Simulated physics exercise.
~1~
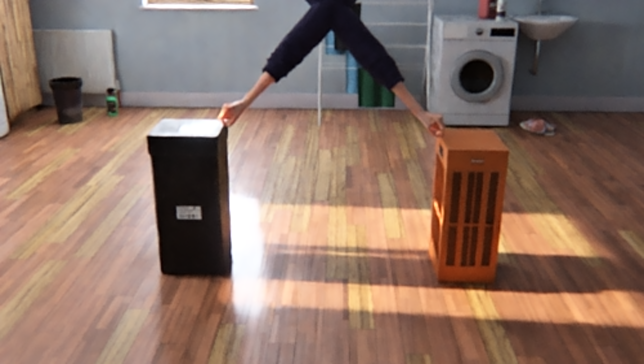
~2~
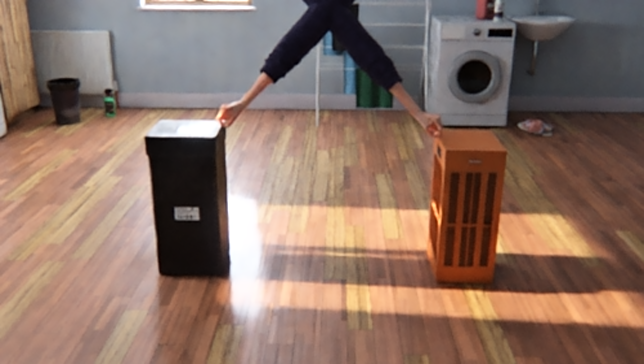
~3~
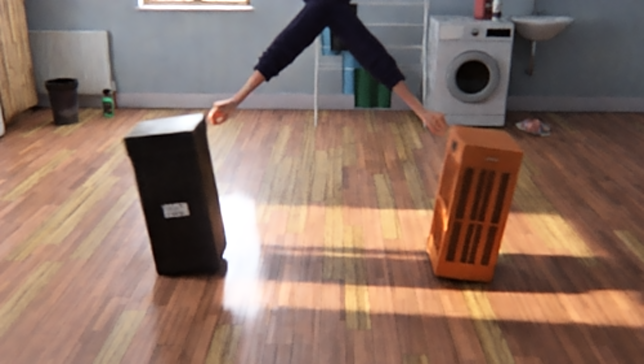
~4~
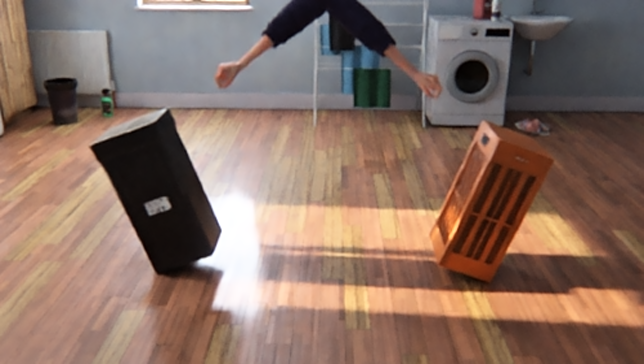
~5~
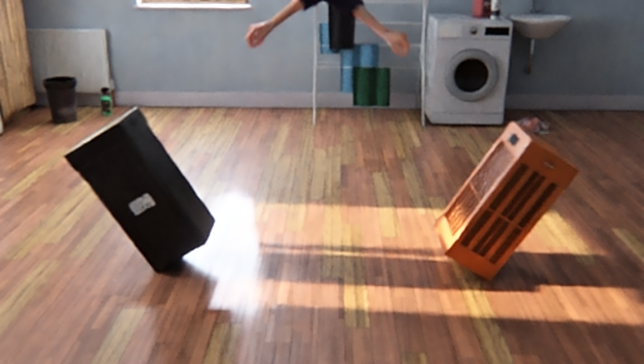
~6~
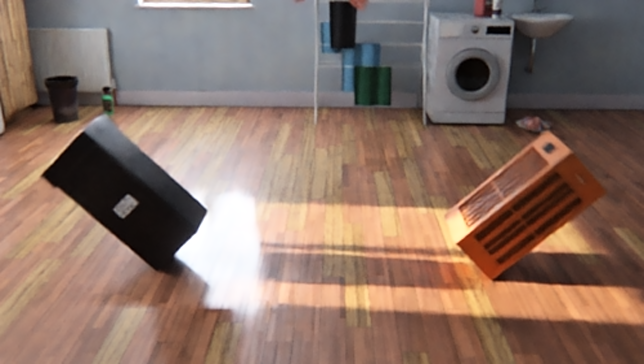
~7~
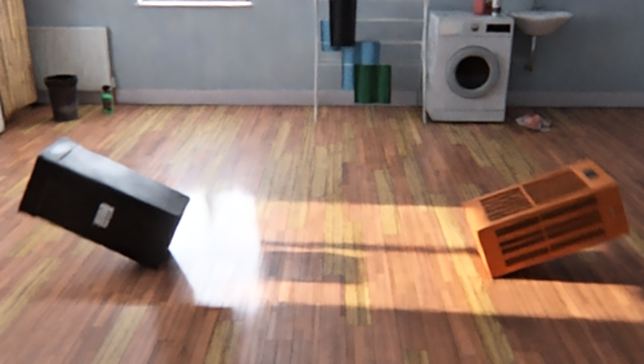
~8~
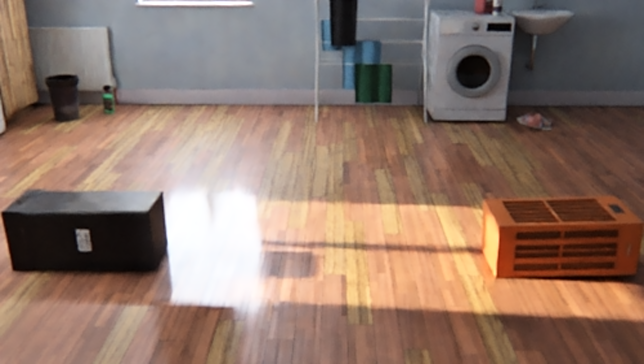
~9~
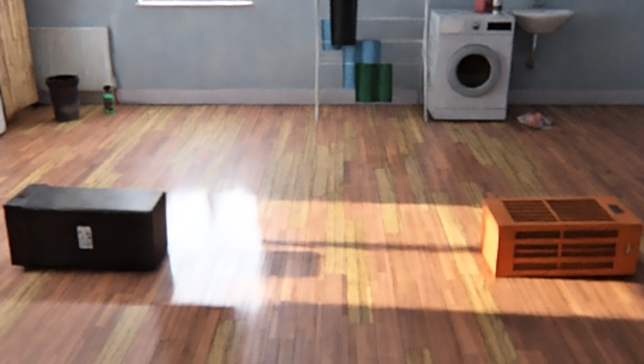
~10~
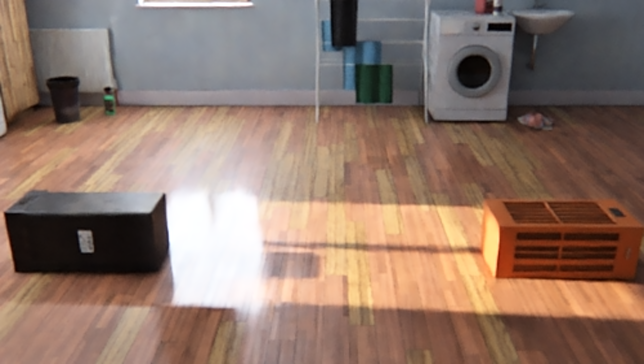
In a sunlit laundry room, hands releasing an upright black tote and orange crate, which tip outward and topple onto their sides.
